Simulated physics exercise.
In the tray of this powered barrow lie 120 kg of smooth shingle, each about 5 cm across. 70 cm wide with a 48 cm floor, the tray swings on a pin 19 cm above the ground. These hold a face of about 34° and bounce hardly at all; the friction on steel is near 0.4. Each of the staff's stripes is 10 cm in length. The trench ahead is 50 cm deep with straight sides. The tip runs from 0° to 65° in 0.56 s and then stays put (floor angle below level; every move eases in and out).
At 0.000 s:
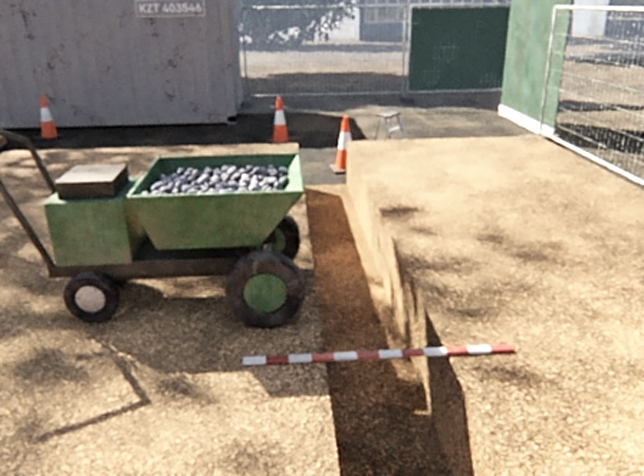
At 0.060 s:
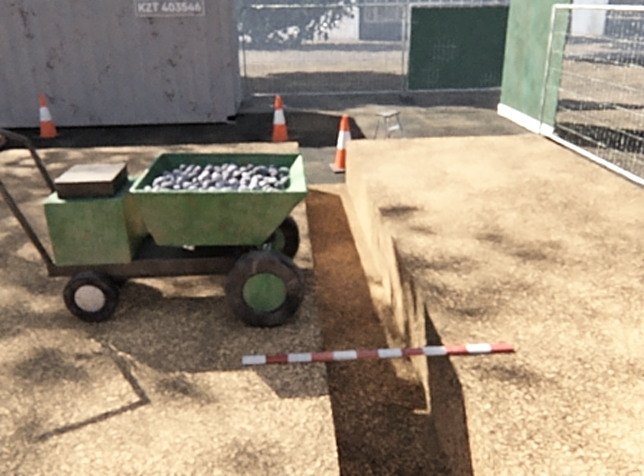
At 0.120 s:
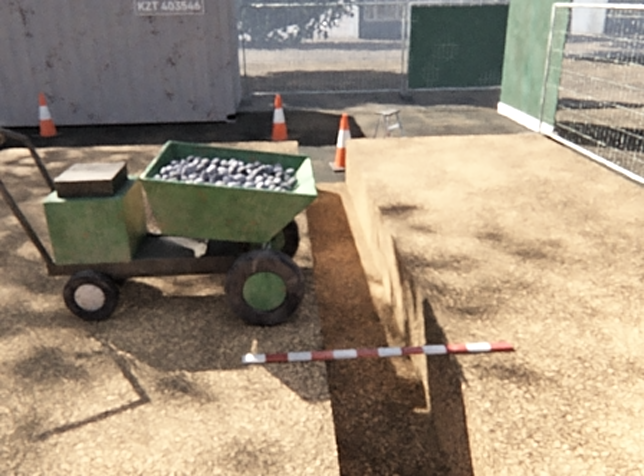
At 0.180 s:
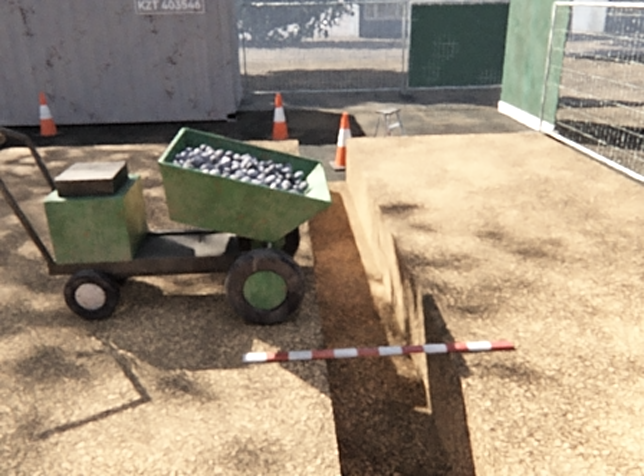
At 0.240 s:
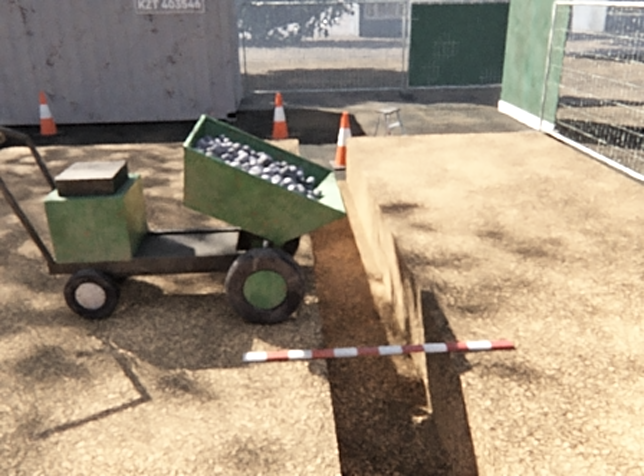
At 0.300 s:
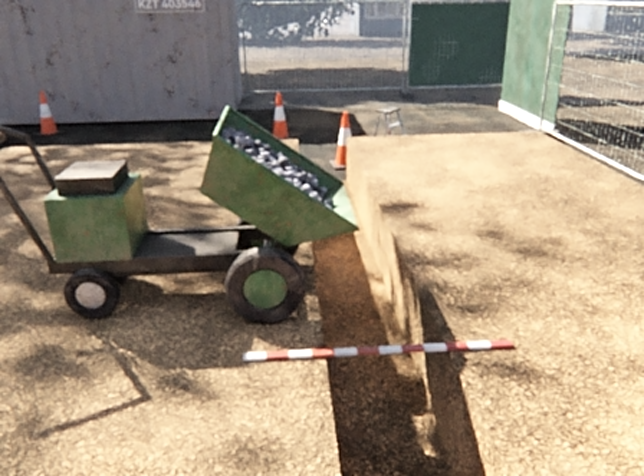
In this clip, a green powered barrow loaded with smooth grey stones stands beside a straight-sided trench while its tray tilts steadily forward to the right, its rear end rising high and the stones shifting toward the lowered lip.
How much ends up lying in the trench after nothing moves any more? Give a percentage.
A share of about 61 per cent.
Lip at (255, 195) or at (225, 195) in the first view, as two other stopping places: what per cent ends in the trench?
Roughly 95 in a hundred from the first, 100 in a hundred from the second.
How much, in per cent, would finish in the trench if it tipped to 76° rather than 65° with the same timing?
Share in trench: Approx. 70%.
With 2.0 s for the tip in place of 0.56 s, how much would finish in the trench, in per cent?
About 95 percent, I'd say.
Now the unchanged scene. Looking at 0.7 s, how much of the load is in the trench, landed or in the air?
Around 20 per cent of it, at that instant.
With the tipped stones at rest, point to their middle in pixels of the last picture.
The tipped stones centre close to (405, 348).
After 0.4 s the floor is at 55°; 100 % in the tray; the foremost stones are at (356, 236).
After 0.7 s the floor is at 65°; 78 % in the tray, 21 % in the trench, 1 % past the trench; the foremost stones are at (429, 282).
After 1.0 s the floor is at 65°; 24 % in the tray, 38 % in the trench, 38 % past the trench; the foremost stones are at (569, 282).
After 3.0 s the floor is at 65°; 0 % in the tray, 61 % in the trench, 39 % past the trench; the foremost stones are past the picture's edge.
